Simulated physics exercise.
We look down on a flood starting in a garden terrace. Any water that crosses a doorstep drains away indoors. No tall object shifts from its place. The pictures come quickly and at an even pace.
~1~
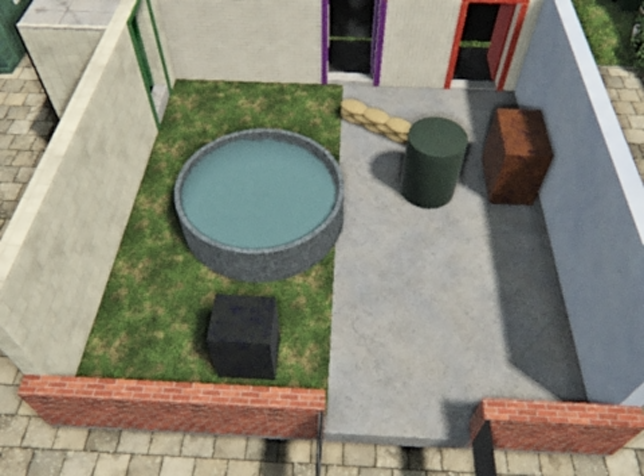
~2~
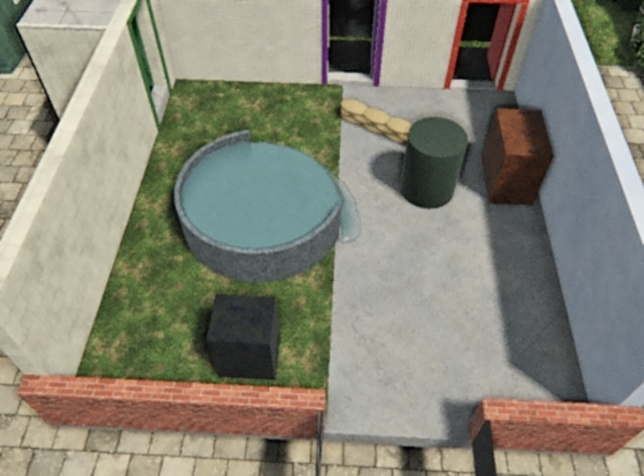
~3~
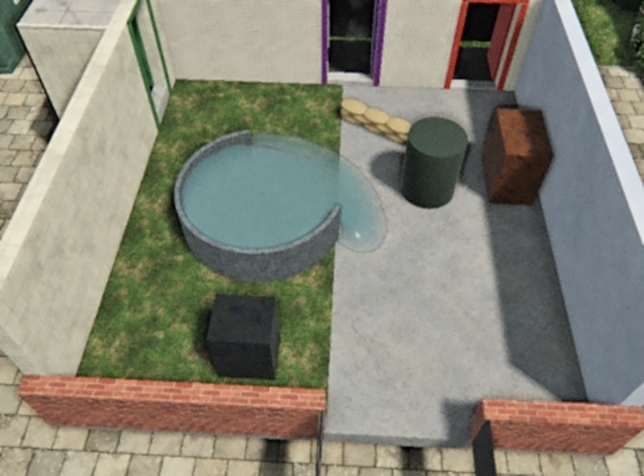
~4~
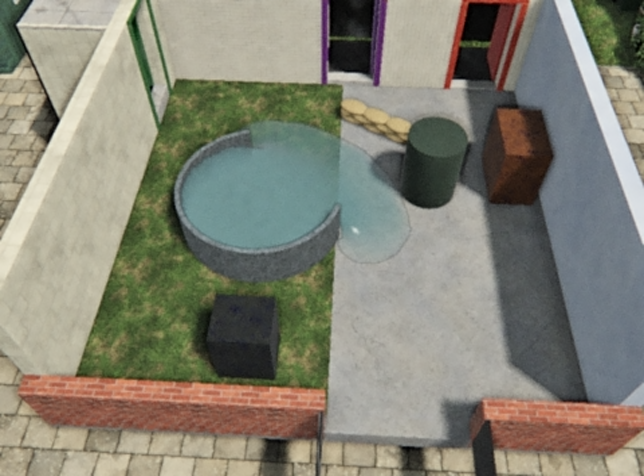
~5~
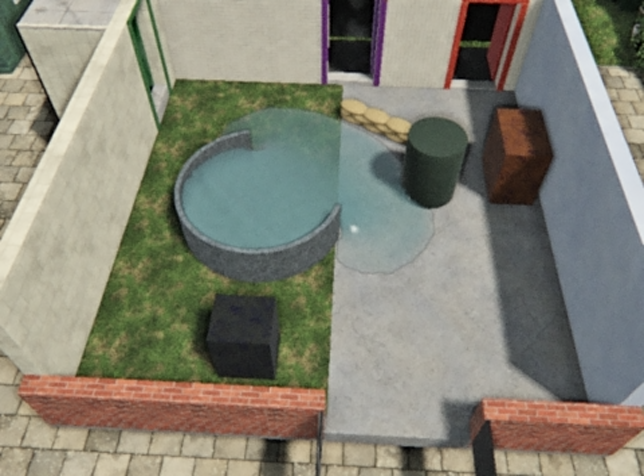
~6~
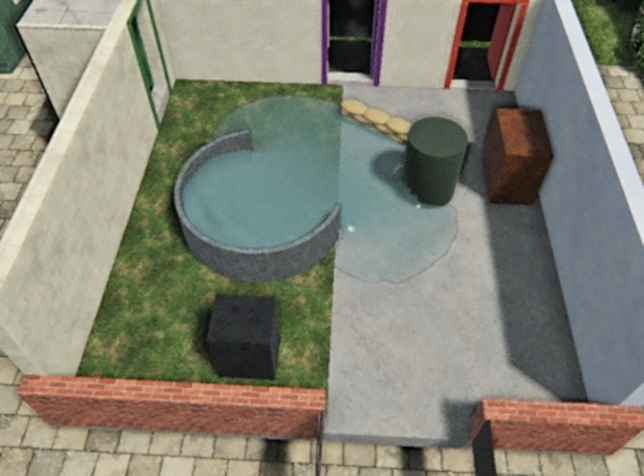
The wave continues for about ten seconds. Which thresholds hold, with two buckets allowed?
At the end, the purple door breaks the limit, the green door respects the limit, the red door breaks the limit.
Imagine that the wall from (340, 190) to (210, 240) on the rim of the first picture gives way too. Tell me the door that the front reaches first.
My answer: The one in red.
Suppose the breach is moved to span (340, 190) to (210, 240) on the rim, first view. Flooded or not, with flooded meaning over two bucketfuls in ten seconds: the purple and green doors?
As it turns out, the purple door falls short while the green door falls short.
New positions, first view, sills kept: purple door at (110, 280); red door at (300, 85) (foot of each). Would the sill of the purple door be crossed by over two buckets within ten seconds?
For the purple door, the answer is that it stays on the safe side.
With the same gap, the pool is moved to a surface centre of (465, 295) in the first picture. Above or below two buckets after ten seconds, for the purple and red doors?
Lab note - purple door never reaches it; red door crosses the line.
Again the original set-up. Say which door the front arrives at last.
Result: The one in green.
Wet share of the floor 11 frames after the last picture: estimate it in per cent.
It comes to 45 per cent.
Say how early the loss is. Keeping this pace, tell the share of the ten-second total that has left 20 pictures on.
That comes to 20 per cent, as I work it out.
A moment on, water covers 35 % of the floor; the purple door under two buckets in, the green door not reached, the red door not reached.
Next, water covers 45 % of the floor; the purple door over two buckets in, the green door not reached, the red door not reached.
Then, water covers 60 % of the floor; the purple door over two buckets in, the green door wet at the sill, nothing in, the red door wet at the sill, nothing in.
Later, water covers 80 % of the floor; the purple door over two buckets in, the green door wet at the sill, nothing in, the red door over two buckets in.
In the end, water covers 95 % of the floor; the purple door over two buckets in, the green door wet at the sill, nothing in, the red door over two buckets in.
